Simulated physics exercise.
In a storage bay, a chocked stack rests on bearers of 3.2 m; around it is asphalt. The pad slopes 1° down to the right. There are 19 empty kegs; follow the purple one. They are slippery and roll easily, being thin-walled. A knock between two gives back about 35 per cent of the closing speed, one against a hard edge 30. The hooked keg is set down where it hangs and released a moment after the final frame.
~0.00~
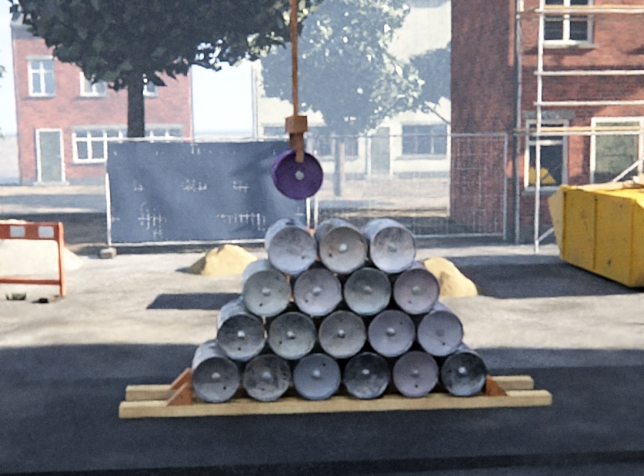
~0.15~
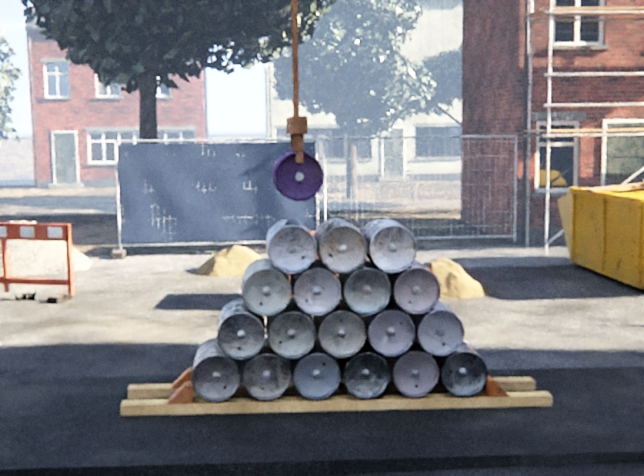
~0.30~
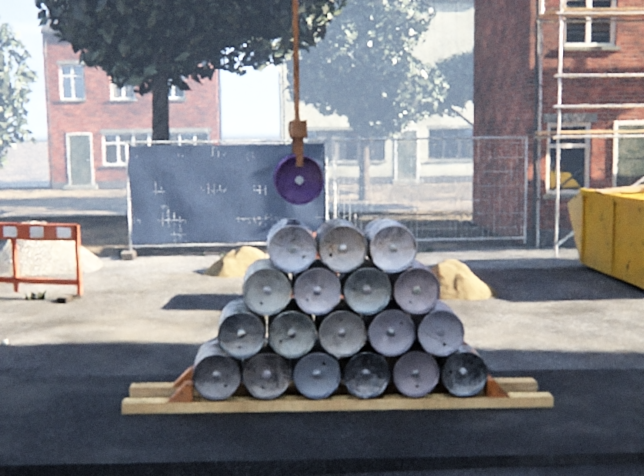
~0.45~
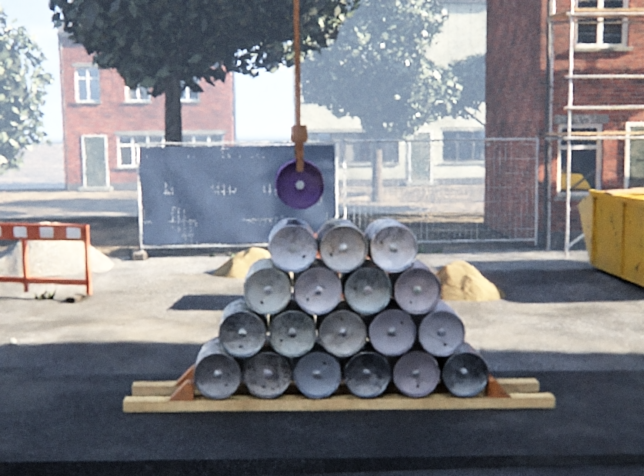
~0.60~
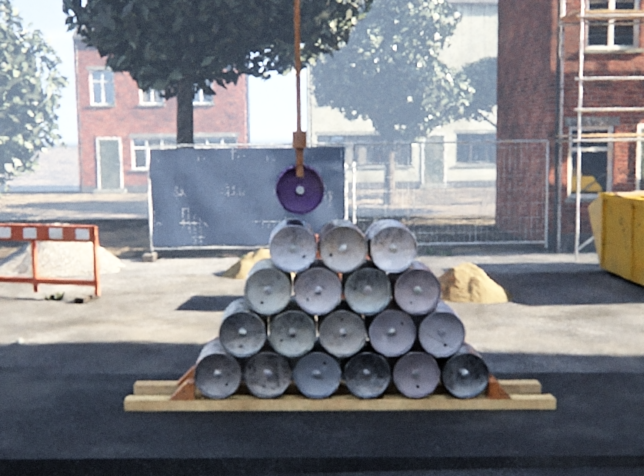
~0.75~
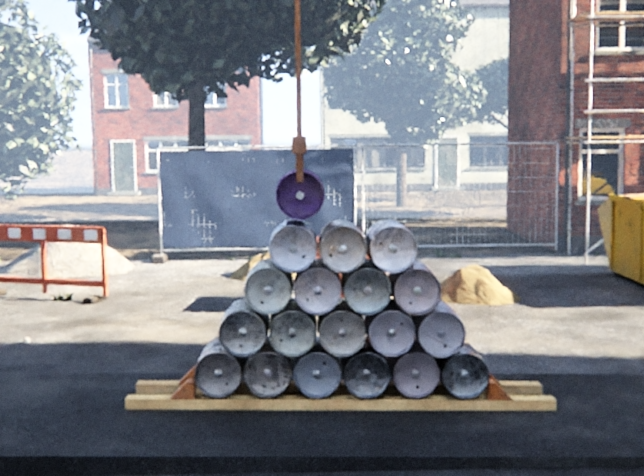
A pyramid of pale grey kegs sits on an asphalt yard, seen from the front at about stack height, with brick houses, trees and mesh fencing behind. The kegs lie end-on in four rows on wooden bearers, a purple one hanging above the top row's left side, an orange-and-white barrier left, a yellow skip right. The hook slowly lowers the purple keg slightly while the camera drifts right, keeping the motionless stack centred.
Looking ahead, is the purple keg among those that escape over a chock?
Purple remains between the chocks.
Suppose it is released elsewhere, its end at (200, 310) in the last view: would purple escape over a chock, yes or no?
Then purple yes.
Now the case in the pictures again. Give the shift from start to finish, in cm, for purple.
About: Purple 25.
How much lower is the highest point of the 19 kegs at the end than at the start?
Some 20 cm lower.
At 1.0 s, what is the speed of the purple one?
Near 0.2 m/s.
Then, 1.0 s in, purple is up on others, 80 cm inside the left chock, rolling right; 0 off the stack.
Then, 1.2 s in, purple is up on others, 85 cm inside the left chock, rolling right; 0 off the stack.
Then, 1.6 s in, purple is up on others, 95 cm inside the left chock, rolling left; 0 off the stack.
In the end (2.7 s), purple is up on others, 90 cm inside the left chock; 0 off the stack.
